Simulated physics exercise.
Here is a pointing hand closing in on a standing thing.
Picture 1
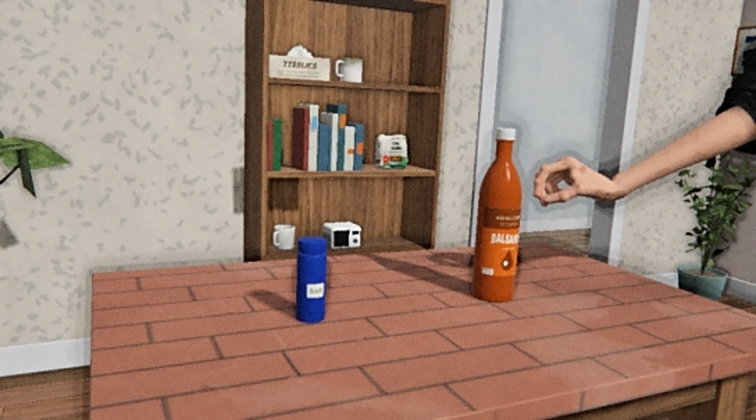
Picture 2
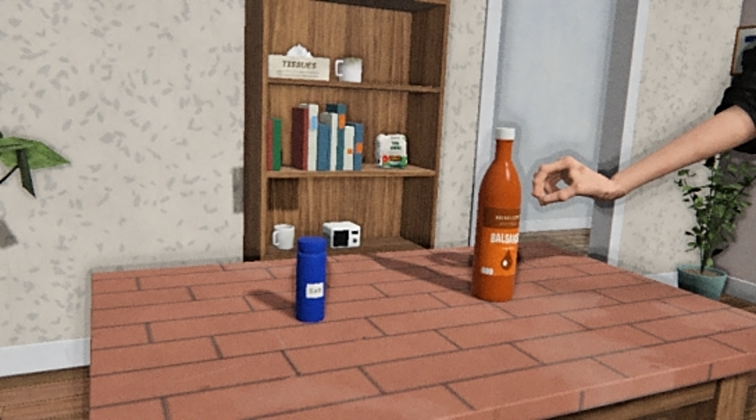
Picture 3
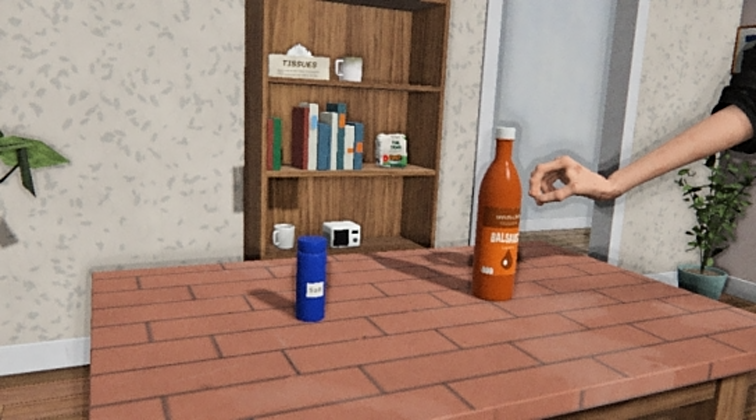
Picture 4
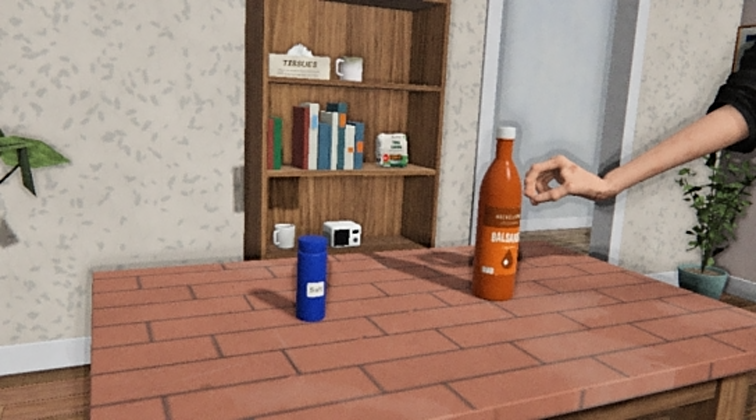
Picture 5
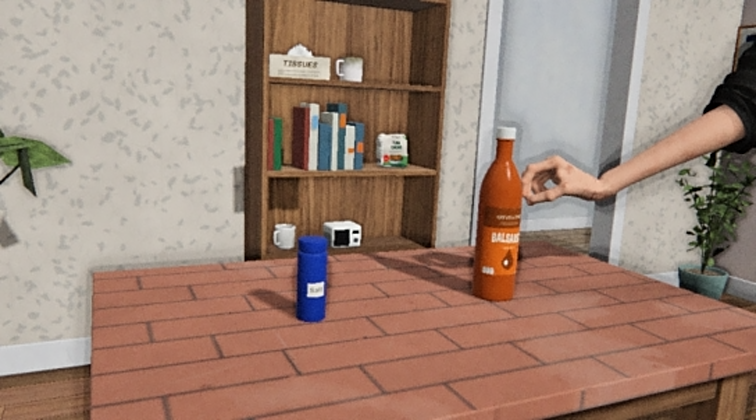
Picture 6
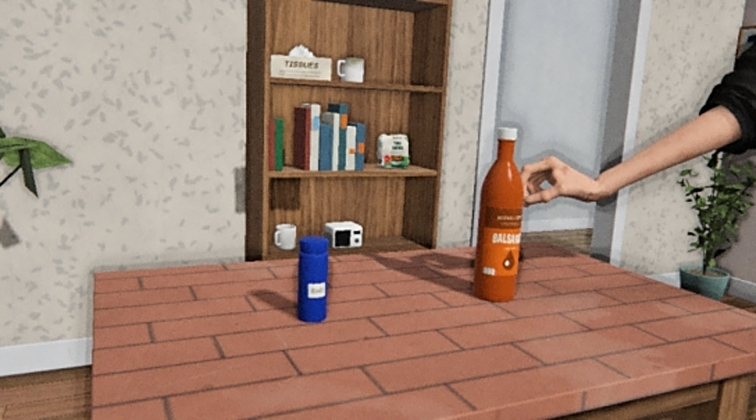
A hand with its fingers curled crept slightly left from the right side toward a tall orange bottle, which stood still on a brick-patterned table near a small blue bottle, with a bookshelf behind.
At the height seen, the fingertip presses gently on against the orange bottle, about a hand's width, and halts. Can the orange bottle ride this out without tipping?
The orange bottle tips over.
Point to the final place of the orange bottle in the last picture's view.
Near (396, 283).
Then, 0.90 s after the last picture, orange bottle on its side near (399, 285).
Then, 1.20 s after the last picture, orange bottle resting near (400, 285).
Then, 1.50 s after the last picture, orange bottle on its side near (397, 283).
At rest, tipped over on the table, orange bottle. Seen from the same camera at the end, orange bottle near (396, 282).
